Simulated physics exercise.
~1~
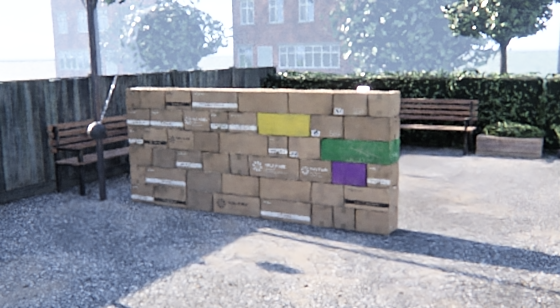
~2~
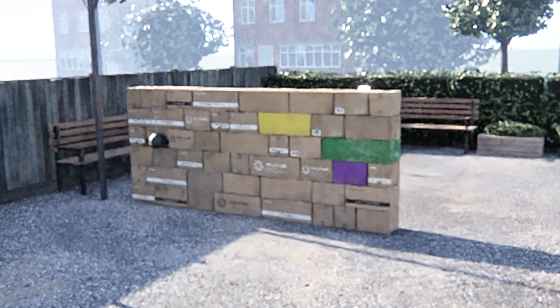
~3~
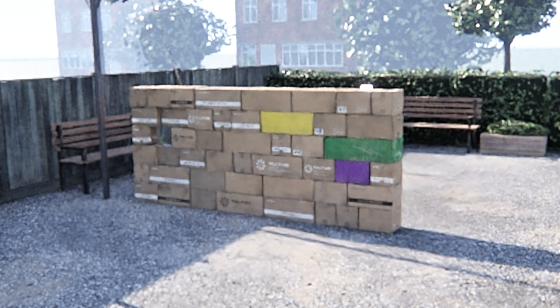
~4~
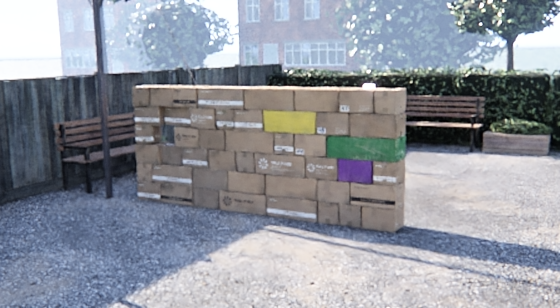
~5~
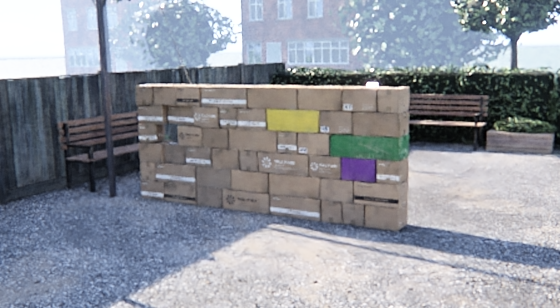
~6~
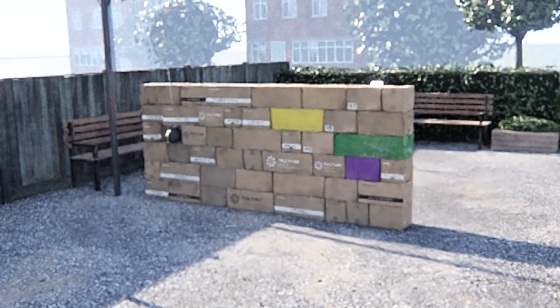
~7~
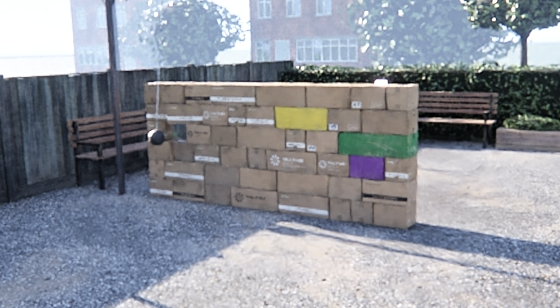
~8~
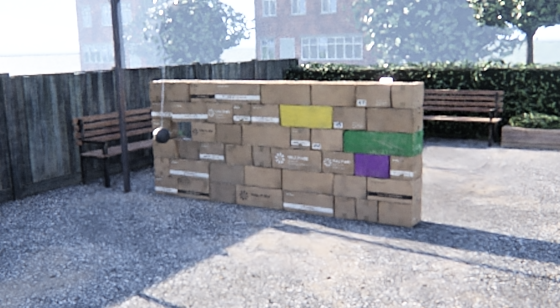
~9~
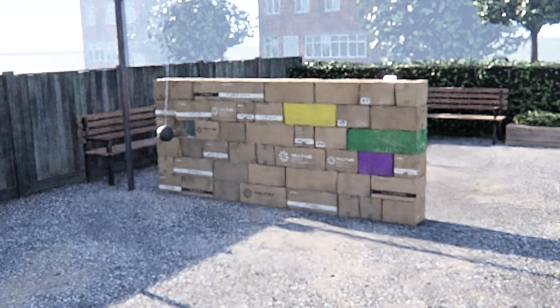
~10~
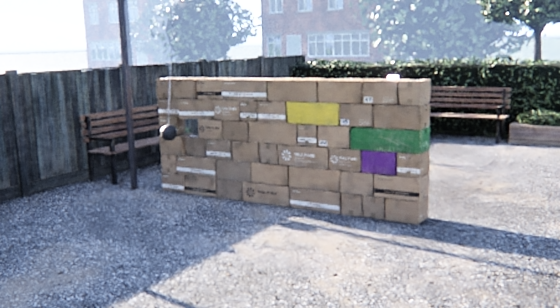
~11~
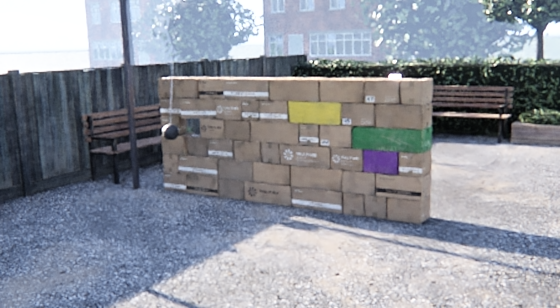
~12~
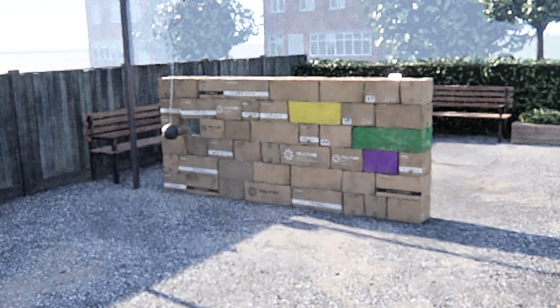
At first, a wall of brown cartons, with one yellow, one green and one purple among them, stands on sunlit gravel before benches and a fence, while a dark ball hangs near its left end. The ball swings right into the left part of the wall and passes out of sight, leaving a small gap. The view drifts slowly left as the wall stays standing. Then the ball reappears at the gap, swings back to the left and settles close to the wall's left edge. At the end, the wall still stands, its coloured cartons all in place.
